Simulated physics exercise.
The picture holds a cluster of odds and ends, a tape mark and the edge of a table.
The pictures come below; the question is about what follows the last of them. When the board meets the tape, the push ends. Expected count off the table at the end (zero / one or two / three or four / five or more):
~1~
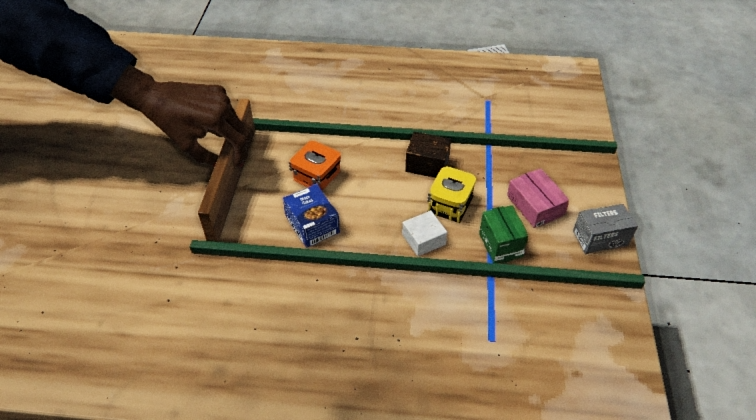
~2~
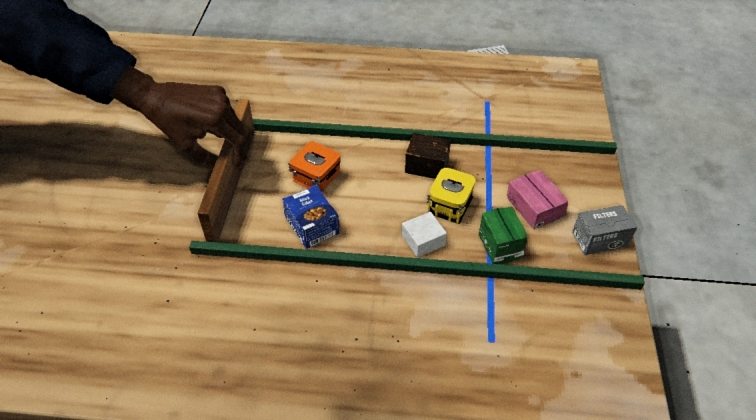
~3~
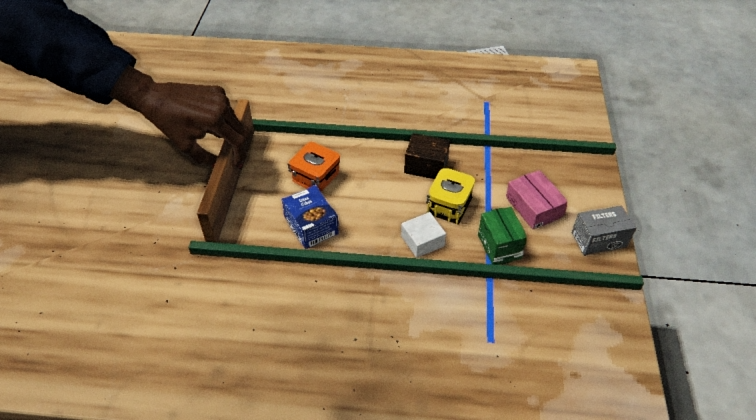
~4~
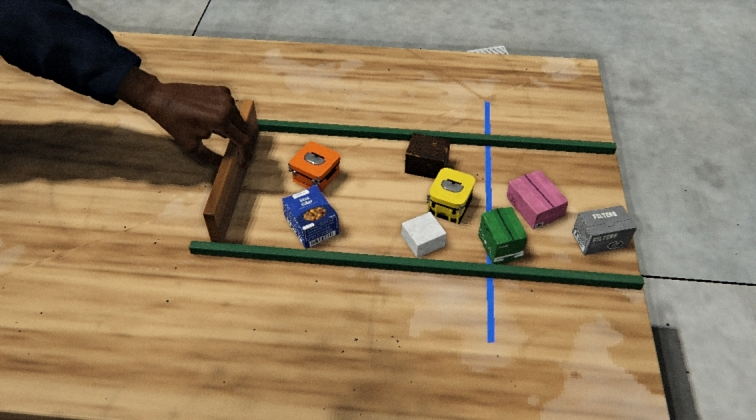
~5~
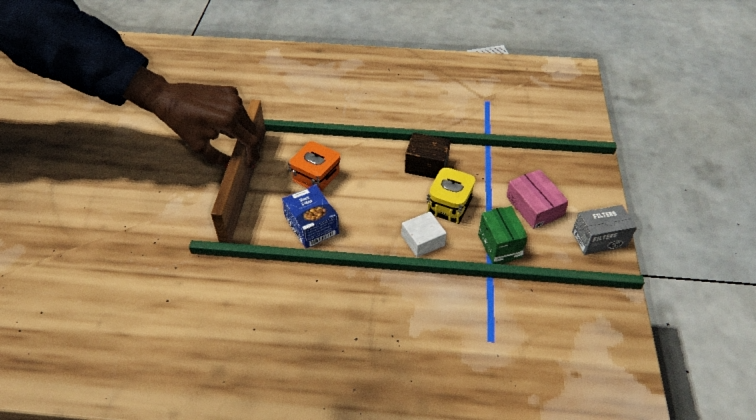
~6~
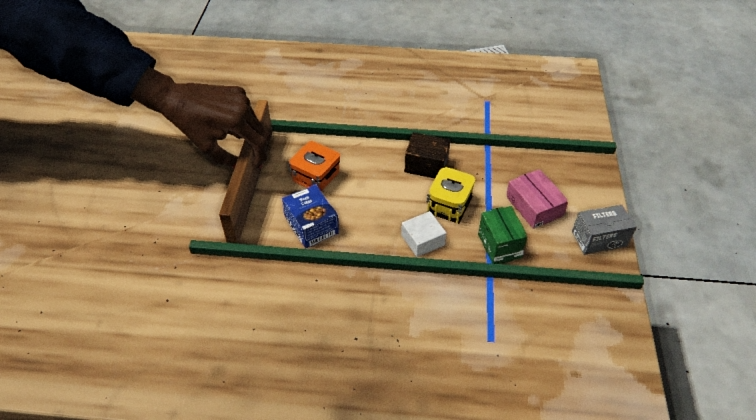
Expected count: Zero.
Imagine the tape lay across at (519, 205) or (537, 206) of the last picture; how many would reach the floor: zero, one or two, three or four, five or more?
The falls would be one or two; 1 or 2.
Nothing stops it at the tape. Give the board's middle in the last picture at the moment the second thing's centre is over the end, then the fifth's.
First about (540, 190), next about (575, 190).
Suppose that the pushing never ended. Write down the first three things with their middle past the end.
The grey box, the green box, the pink box.
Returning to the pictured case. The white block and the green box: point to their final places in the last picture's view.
The white block finishes at (548, 251); the green box finishes at (584, 243).
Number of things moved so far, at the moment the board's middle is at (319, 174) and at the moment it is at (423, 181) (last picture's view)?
The number moved is 2 and then 6.
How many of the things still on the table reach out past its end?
I count 1 overhanging.
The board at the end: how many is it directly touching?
Contact count: 2.
Soon after, none off yet; grey box at rest near (603, 229); pink box at rest near (537, 199); green box at rest near (502, 235).
In the end, the number that fall off is zero.
